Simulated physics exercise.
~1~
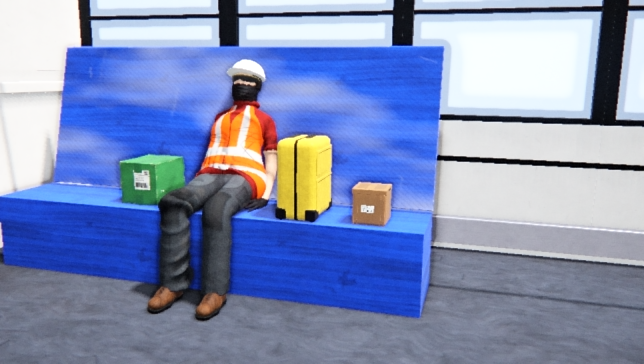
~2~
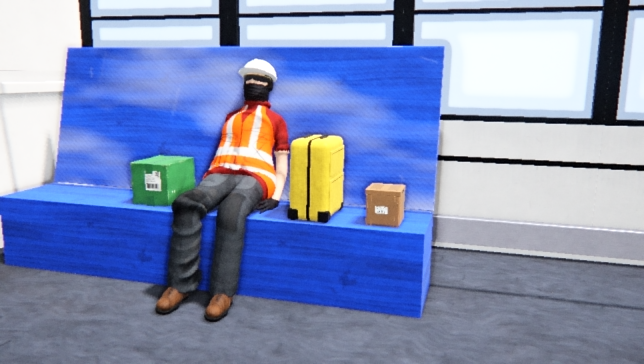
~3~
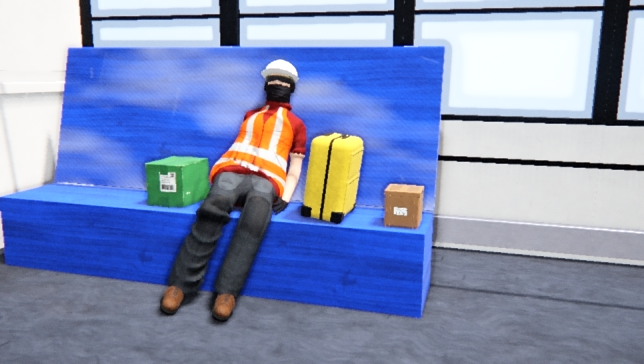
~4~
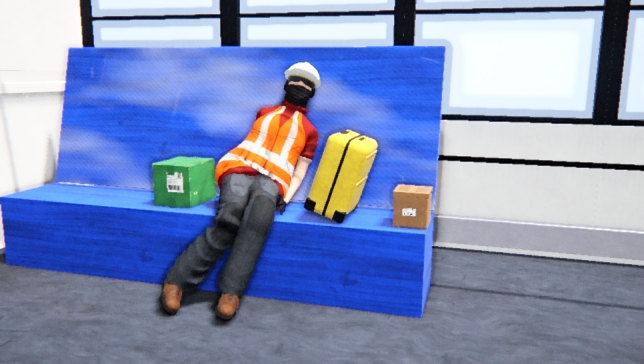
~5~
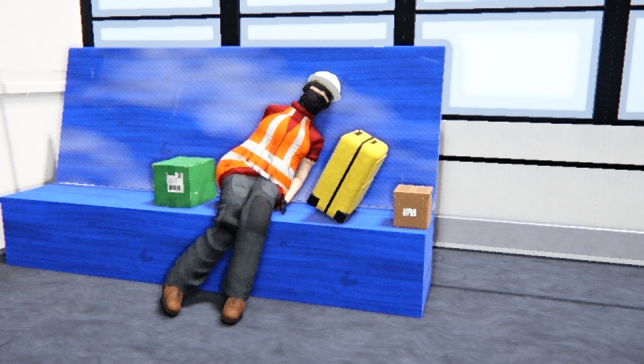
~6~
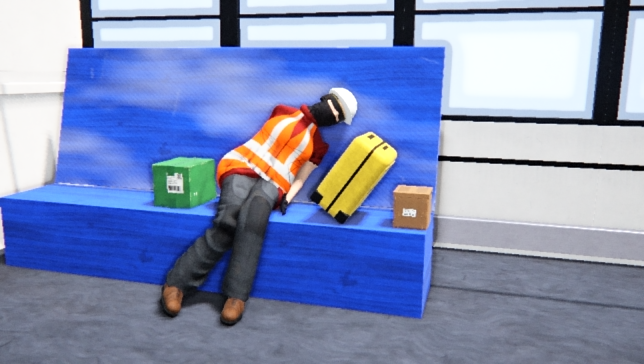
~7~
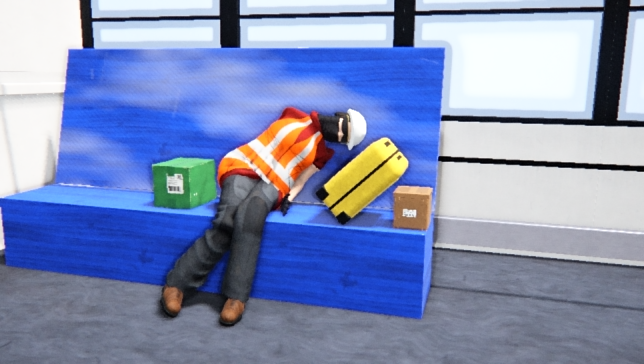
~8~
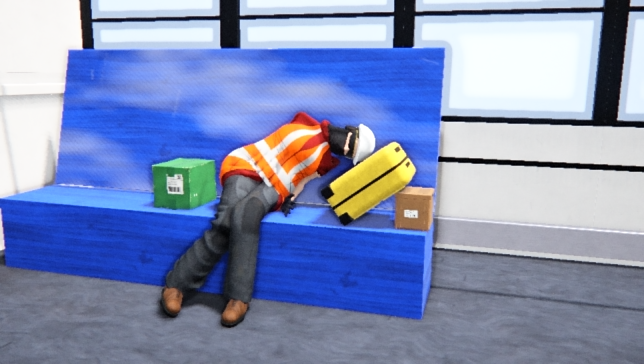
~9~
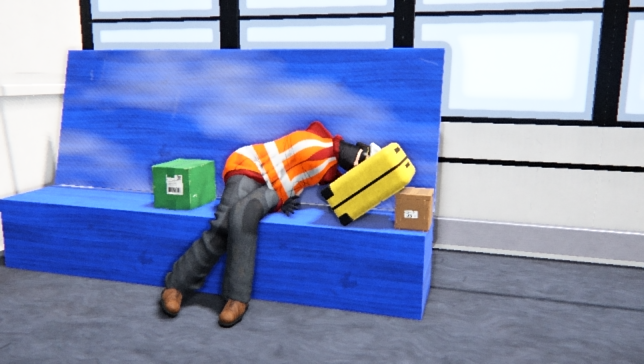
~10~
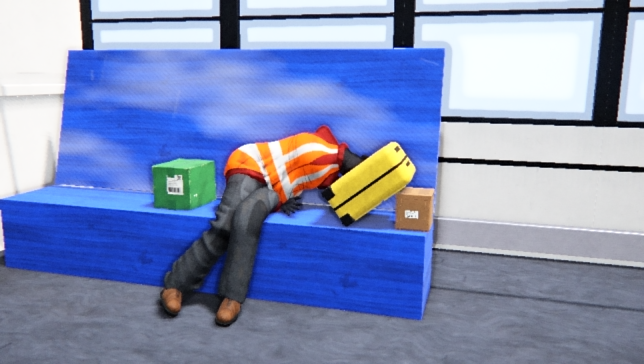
The clip opens on a sleeper in a white hard hat and orange safety vest, sitting slumped on a blue bench between a green box on the left and an upright yellow case and small brown box on the right. The sleeper and all three items slide a short way right together. As the boxes come to rest, the case tips rightward and the sleeper's upper body leans after it. The torso sinks lower while the case tilts steeply toward the brown box. Finally the sleeper lies folded sideways, head hidden behind the leaning case, with everything still on the bench.
